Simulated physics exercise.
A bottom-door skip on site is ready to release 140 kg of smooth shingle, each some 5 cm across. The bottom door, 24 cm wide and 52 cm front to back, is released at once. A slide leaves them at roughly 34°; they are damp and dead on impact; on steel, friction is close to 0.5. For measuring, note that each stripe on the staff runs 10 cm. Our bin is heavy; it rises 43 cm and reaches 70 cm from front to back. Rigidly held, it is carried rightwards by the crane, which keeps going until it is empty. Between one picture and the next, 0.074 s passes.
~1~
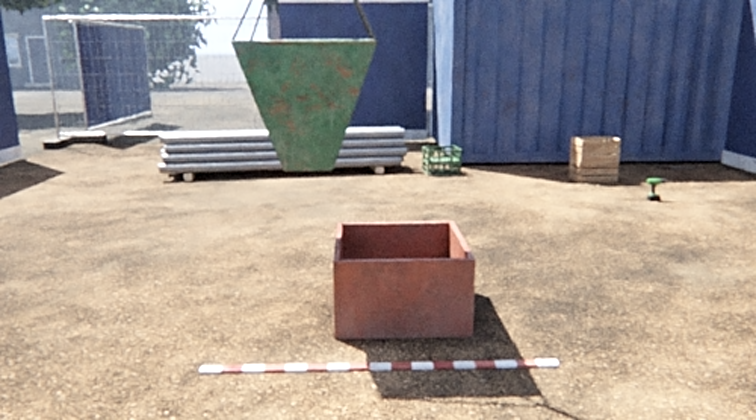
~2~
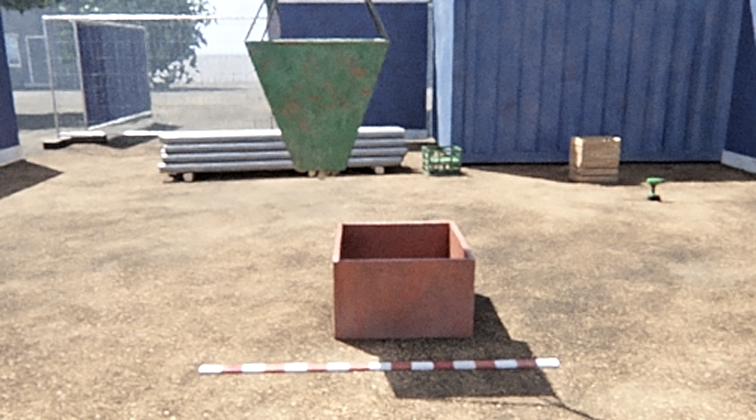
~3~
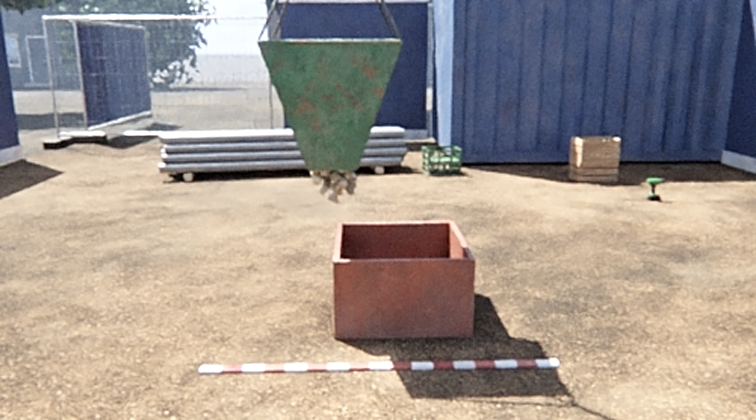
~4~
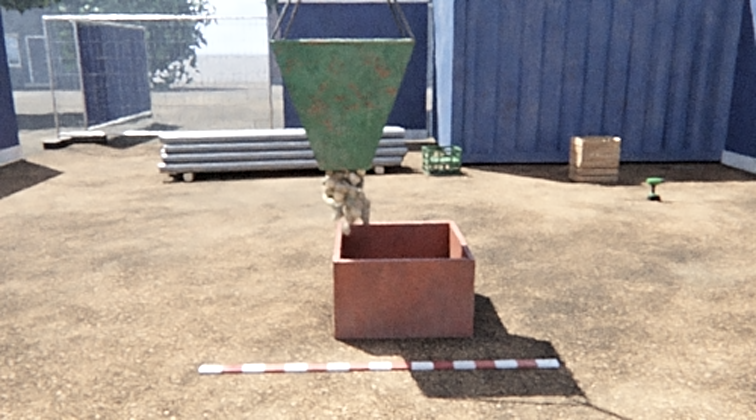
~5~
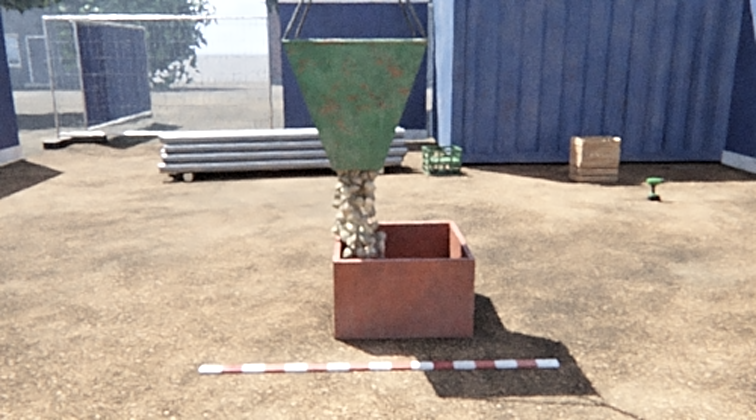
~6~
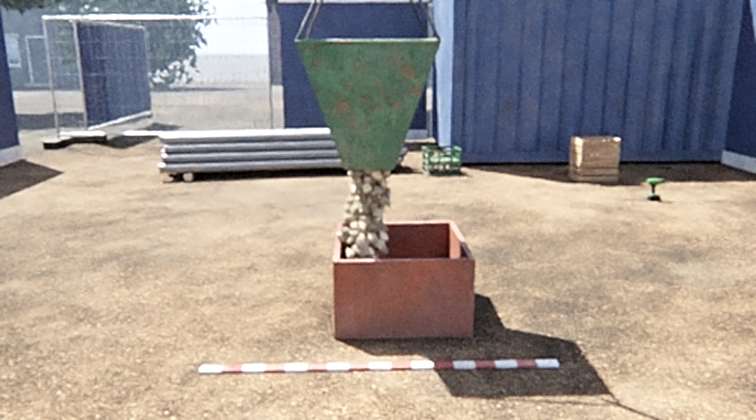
To begin with, a green tapered skip hangs closed above sandy ground, behind and left of an open reddish box. It moves steadily rightwards as pale stones begin dropping from its bottom. The trickle then thickens into a column, pouring into the box's left side while the skip keeps drifting right.
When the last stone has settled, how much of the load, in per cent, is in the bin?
Roughly 87 in every hundred.
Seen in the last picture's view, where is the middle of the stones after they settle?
Middle of load approx at pixel (423, 291).
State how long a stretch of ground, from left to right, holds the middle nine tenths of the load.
Around 100 centimetres.
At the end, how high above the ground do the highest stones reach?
Height at rest: Around 34 cm.
Then, 0.3 s after the last picture, 24 % in the bottom-door skip, 76 % falling or lying in the bin; the stones farthest right are at (452, 293).
Then, 0.7 s after the last picture, 0 % in the bottom-door skip, 87 % falling or lying in the bin, 13 % falling or lying beside or right of the bin; the stones farthest right are at (509, 280).
Then, 1.3 s after the last picture, 0 % in the bottom-door skip, 87 % falling or lying in the bin, 13 % falling or lying beside or right of the bin; the stones farthest right are at (611, 295).
Then, 2.2 s after the last picture, 0 % in the bottom-door skip, 87 % falling or lying in the bin, 13 % falling or lying beside or right of the bin; the stones farthest right are at (619, 285).
Then, 4.1 s after the last picture, 0 % in the bottom-door skip, 87 % in the bin, 13 % beside or right of the bin; the stones farthest right are at (619, 285).
